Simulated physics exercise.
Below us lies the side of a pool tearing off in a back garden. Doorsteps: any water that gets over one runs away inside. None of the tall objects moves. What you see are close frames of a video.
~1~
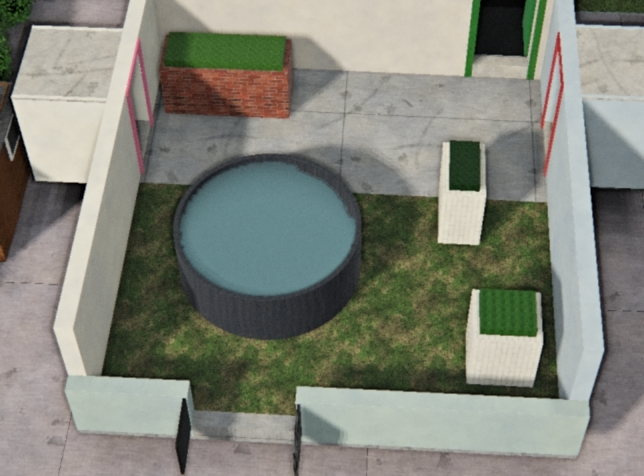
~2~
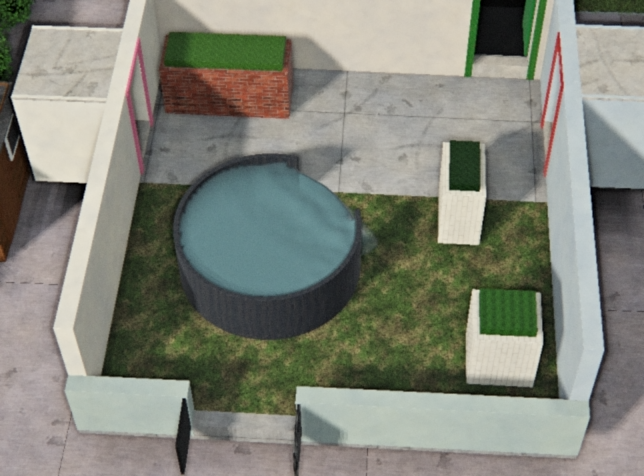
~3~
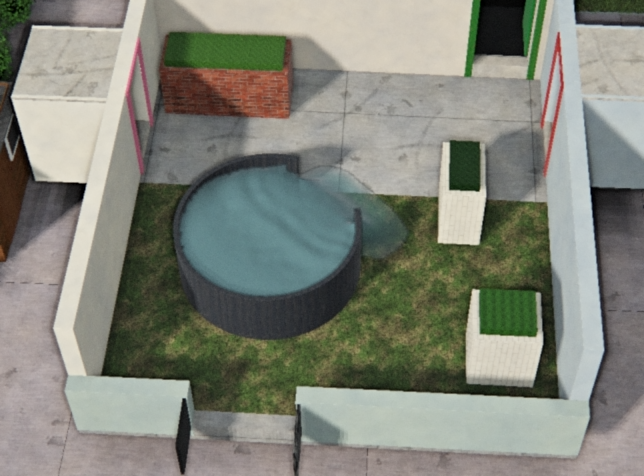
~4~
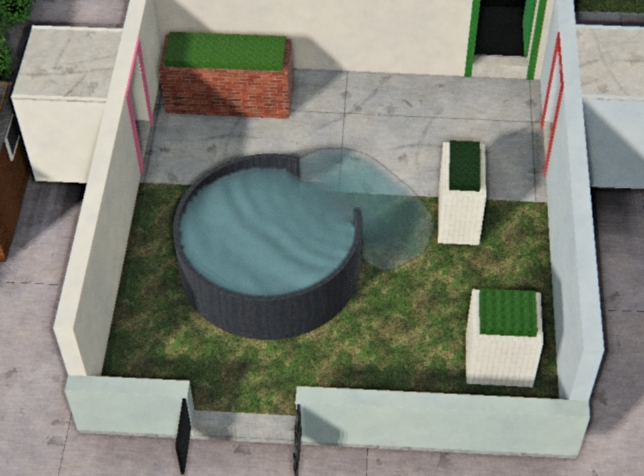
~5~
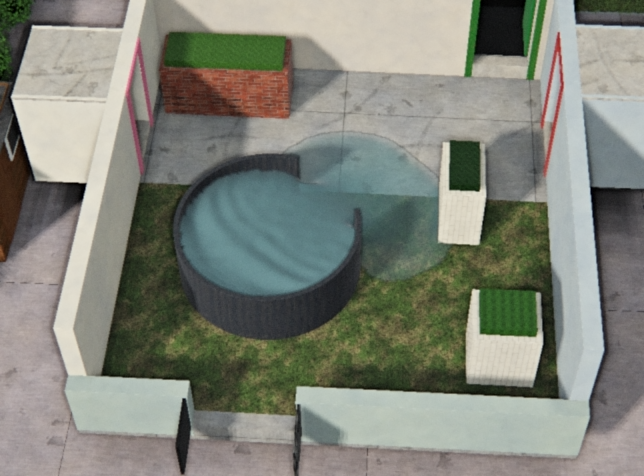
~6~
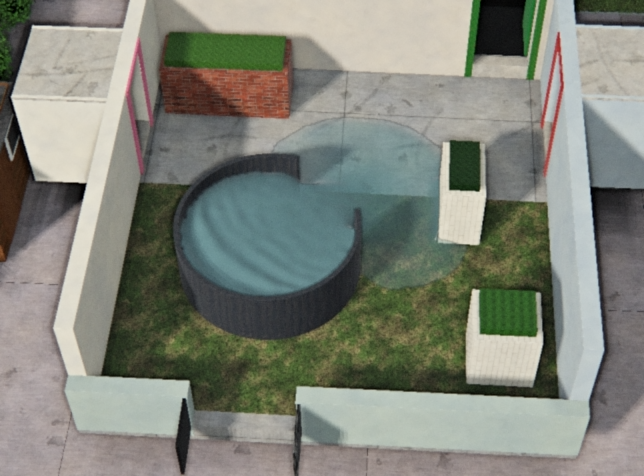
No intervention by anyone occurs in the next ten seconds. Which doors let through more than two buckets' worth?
In the end red door: Surpasses it; green door: Surpasses it; pink door: Never surpasses it.
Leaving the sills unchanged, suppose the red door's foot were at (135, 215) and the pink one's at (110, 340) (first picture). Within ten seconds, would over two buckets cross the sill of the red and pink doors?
As it turns out, the red door keeps clear but the pink door keeps clear.
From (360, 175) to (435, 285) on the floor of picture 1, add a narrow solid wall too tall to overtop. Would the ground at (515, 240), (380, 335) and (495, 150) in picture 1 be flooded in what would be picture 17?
Spared, submerged, then spared.
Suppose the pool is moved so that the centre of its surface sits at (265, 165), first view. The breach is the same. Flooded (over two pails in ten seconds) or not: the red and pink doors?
My reading: Red exceeds the threshold, pink falls short.
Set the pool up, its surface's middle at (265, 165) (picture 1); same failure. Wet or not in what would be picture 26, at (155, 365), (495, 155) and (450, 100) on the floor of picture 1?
My reading is missed by the flood first, hit by the flood next and hit by the flood last.
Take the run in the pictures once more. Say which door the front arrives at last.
It's the pink one.
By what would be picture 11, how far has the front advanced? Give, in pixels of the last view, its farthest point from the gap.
Somewhere near (522, 81).
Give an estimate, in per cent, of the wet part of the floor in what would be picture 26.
I reckon around 65 %.
A moment on, water covers 40 % of the floor; the red door wet at the sill, nothing in, the green door wet at the sill, nothing in, the pink door not reached.
Next, water covers 50 % of the floor; the red door under two buckets in, the green door over two buckets in, the pink door not reached.
Then, water covers 65 % of the floor; the red door over two buckets in, the green door far over two buckets in, the pink door wet at the sill, nothing in.
Later, water covers 80 % of the floor; the red door over two buckets in, the green door far over two buckets in, the pink door wet at the sill, nothing in.
In the end, water covers 100 % of the floor; the red door far over two buckets in, the green door far over two buckets in, the pink door wet at the sill, nothing in.
